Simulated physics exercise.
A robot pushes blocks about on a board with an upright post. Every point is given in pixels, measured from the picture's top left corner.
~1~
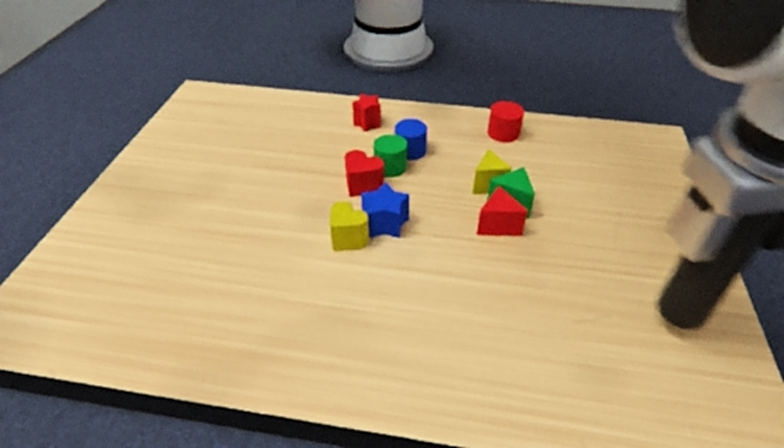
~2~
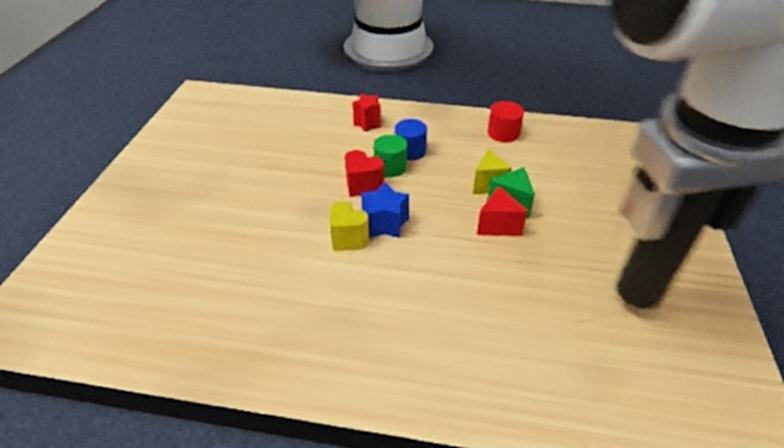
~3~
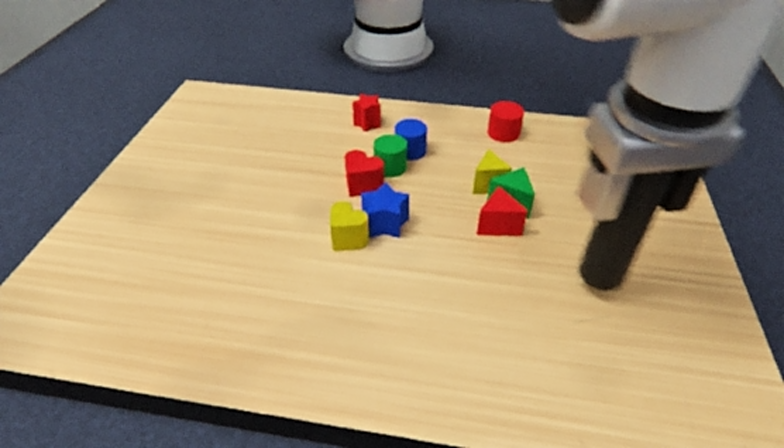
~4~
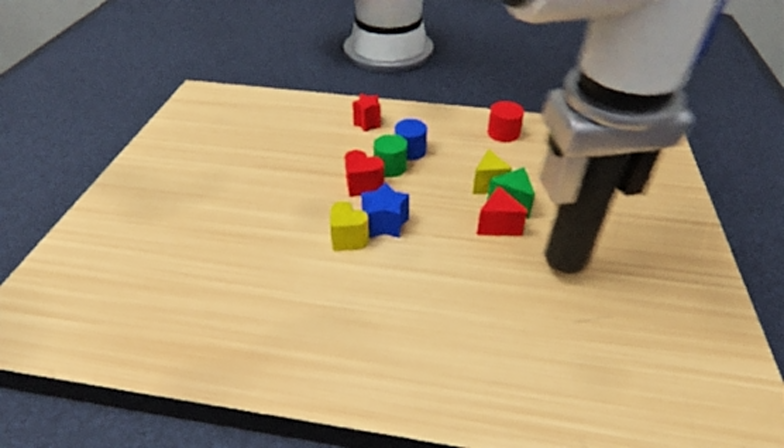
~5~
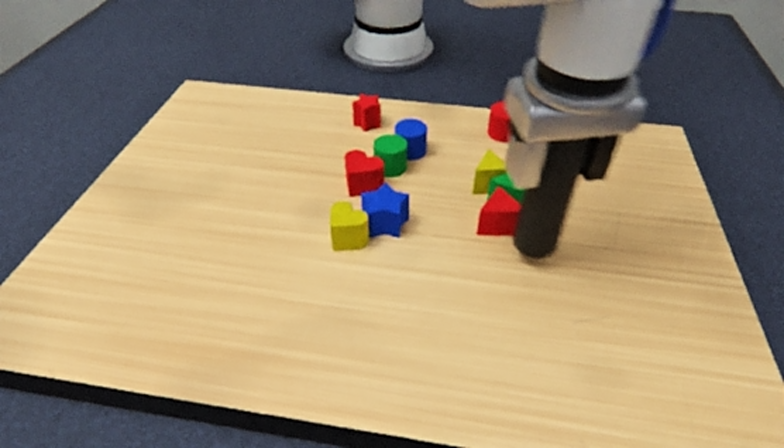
The footage shows a robot arm with a dark upright post moving steadily leftward and slightly away across a wooden board, nearing the red triangular block on the right, while the scattered red, blue, green and yellow blocks stay still.
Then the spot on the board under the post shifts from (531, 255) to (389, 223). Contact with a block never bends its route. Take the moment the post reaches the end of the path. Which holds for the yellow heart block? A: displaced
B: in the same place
(A)
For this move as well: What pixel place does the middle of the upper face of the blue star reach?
At pixel (352, 193).
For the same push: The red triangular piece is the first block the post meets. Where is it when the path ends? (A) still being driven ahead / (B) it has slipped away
That would be B.
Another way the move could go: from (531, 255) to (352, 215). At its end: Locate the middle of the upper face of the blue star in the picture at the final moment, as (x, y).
Located at (316, 183).
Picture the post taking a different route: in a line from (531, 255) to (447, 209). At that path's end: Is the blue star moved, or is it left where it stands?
It gets no push and keeps its place.
On the path given first. One third of the way, post (482, 232); red triangular piece (491, 196), turned 20° clockwise.
Two thirds of the way, post (434, 222); red triangular piece (491, 196), turned 20° clockwise.
At the end, post (389, 212); yellow heart block (333, 215), turned 15° anticlockwise; red heart block still; blue star (352, 193); red triangular piece (491, 196), turned 20° clockwise.
